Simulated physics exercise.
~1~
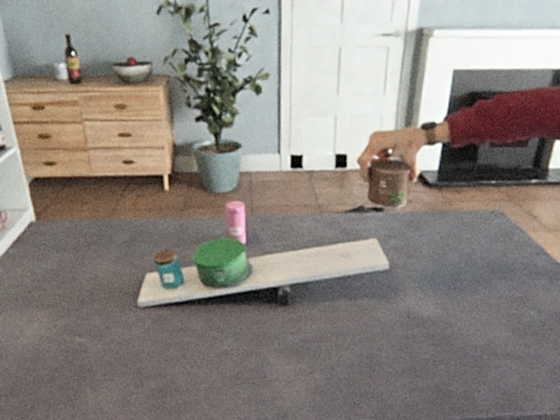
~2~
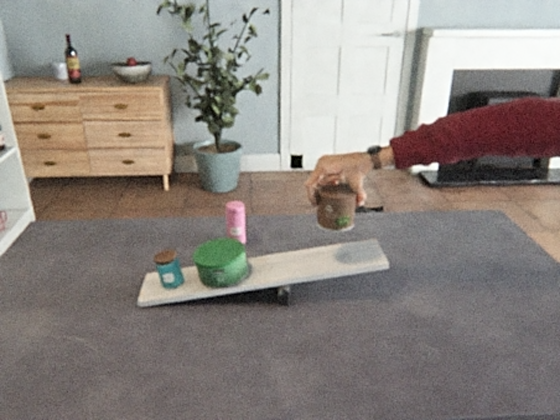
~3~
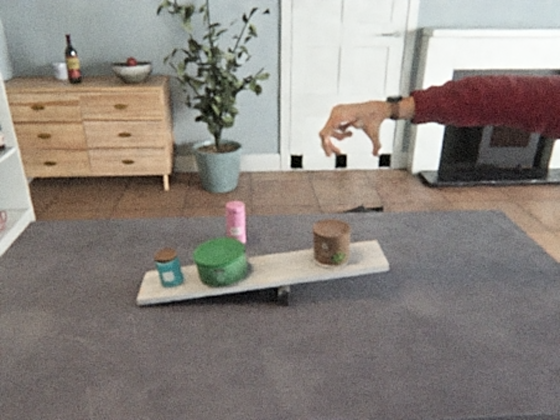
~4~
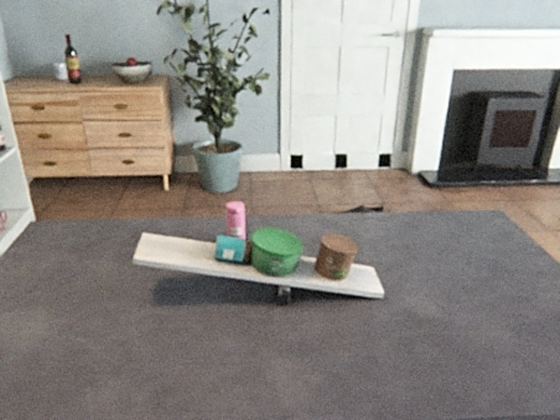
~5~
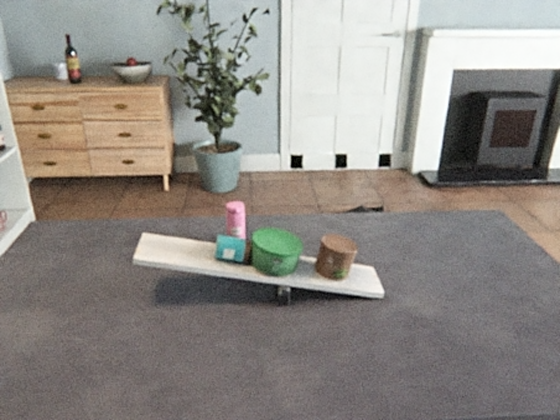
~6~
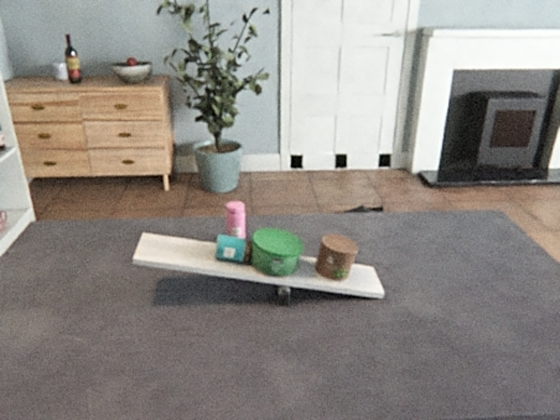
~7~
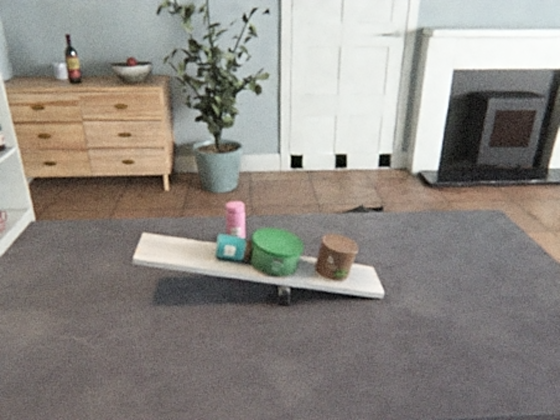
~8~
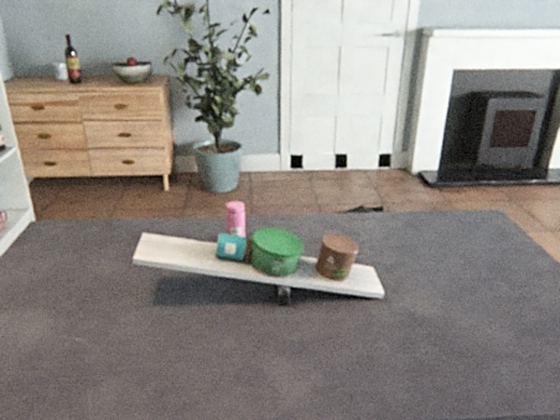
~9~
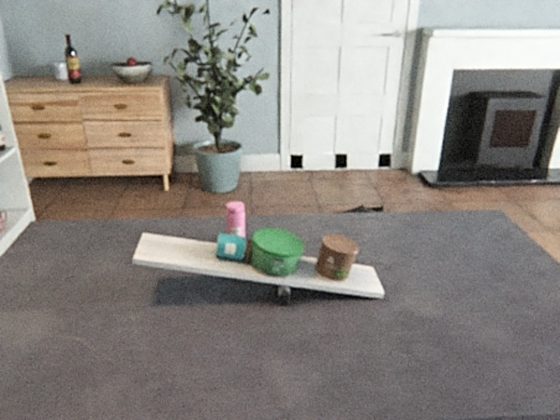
A hand sets a brown tin on the plank's raised right end, tipping it down and toppling the turquoise shaker.
